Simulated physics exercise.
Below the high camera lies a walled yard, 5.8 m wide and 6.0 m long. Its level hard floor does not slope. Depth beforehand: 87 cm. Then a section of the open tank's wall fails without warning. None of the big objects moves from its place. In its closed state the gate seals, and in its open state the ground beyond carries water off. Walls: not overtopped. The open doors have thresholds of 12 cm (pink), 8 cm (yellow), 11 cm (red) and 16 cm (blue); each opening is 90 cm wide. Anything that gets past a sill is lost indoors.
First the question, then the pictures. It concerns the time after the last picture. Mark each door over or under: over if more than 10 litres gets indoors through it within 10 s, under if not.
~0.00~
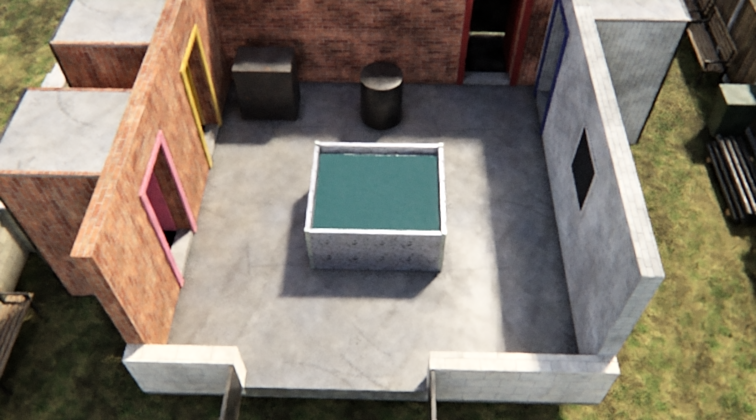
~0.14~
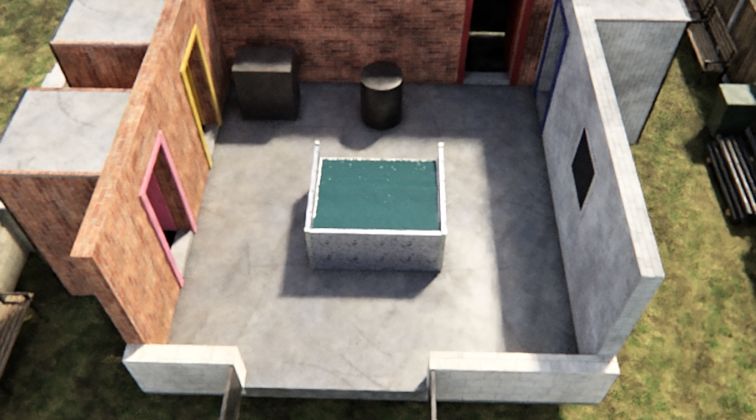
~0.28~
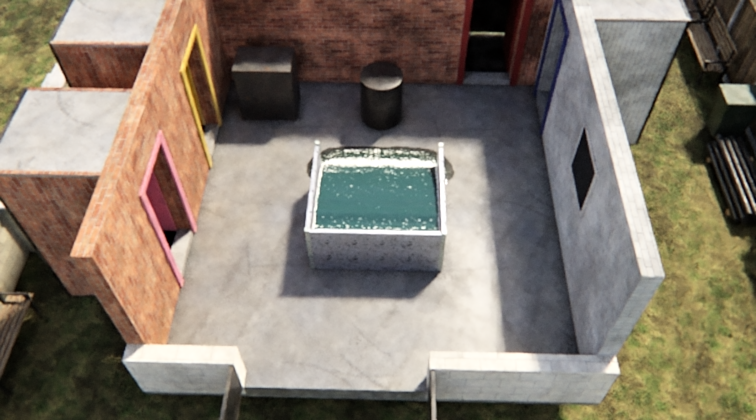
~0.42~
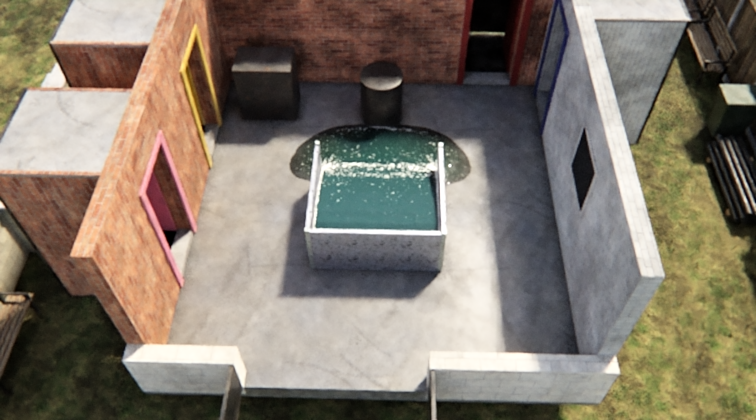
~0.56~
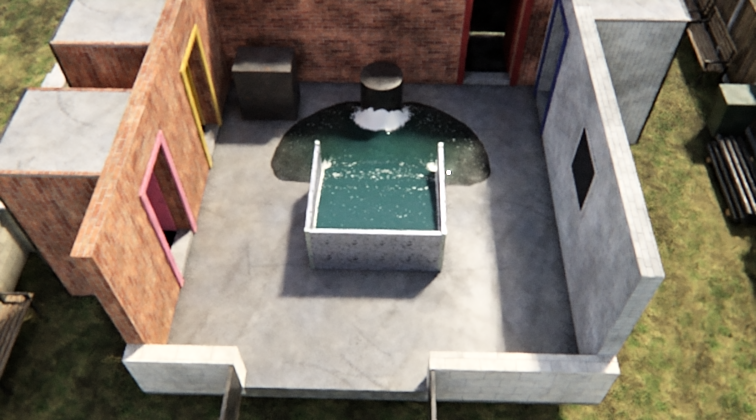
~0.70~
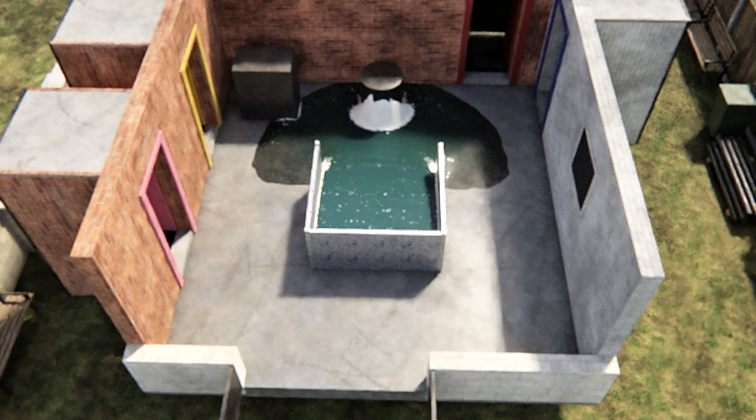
Pink door: Under, yellow door: Over, red door: Over, blue door: Over.
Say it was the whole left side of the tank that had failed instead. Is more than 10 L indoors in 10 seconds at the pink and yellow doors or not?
Outcome at pink: Exceeded; outcome at yellow: Exceeded.
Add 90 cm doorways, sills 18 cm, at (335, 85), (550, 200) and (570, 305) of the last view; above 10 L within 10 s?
Door 1: Higher; door 2: Lower; door 3: Lower.
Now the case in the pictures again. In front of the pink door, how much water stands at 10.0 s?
Some 3.5 cm.
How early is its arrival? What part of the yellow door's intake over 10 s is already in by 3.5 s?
Some 60 in a hundred.
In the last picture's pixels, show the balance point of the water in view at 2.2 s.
The water's centre is around (378, 137).
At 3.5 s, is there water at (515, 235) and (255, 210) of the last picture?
Soaked, soaked.
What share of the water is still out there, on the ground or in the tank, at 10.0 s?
About 74 percent of the water remains.
After 1.4 s water covers 35 % of the floor and is deepest (48 cm) near (378, 138); pink door not reached, yellow door 5 cm at the sill, 0 L in, red door 25 cm at the sill, 8 L in, blue door 5 cm at the sill, 0 L in.
After 2.2 s water covers 40 % of the floor and is deepest (49 cm) near (530, 87); pink door not reached, yellow door 14 cm at the sill, 11 L in, red door 24 cm at the sill, 72 L in, blue door 28 cm at the sill, 17 L in.
After 3.5 s water covers 65 % of the floor and is deepest (27 cm) near (521, 87); pink door 4 cm at the sill, 0 L in, yellow door 18 cm at the sill, 72 L in, red door 20 cm at the sill, 147 L in, blue door 27 cm at the sill, 105 L in.
After 6.0 s water covers 90 % of the floor and is deepest (16 cm) near (525, 377); pink door 4 cm at the sill, 0 L in, yellow door 10 cm at the sill, 118 L in, red door 11 cm at the sill, 179 L in, blue door 9 cm at the sill, 141 L in.
After 10.0 s water covers 100 % of the floor and is deepest (11 cm) near (565, 378); pink door 4 cm at the sill, 0 L in, yellow door 3 cm at the sill, 121 L in, red door 5 cm at the sill, 180 L in, blue door 5 cm at the sill, 141 L in.
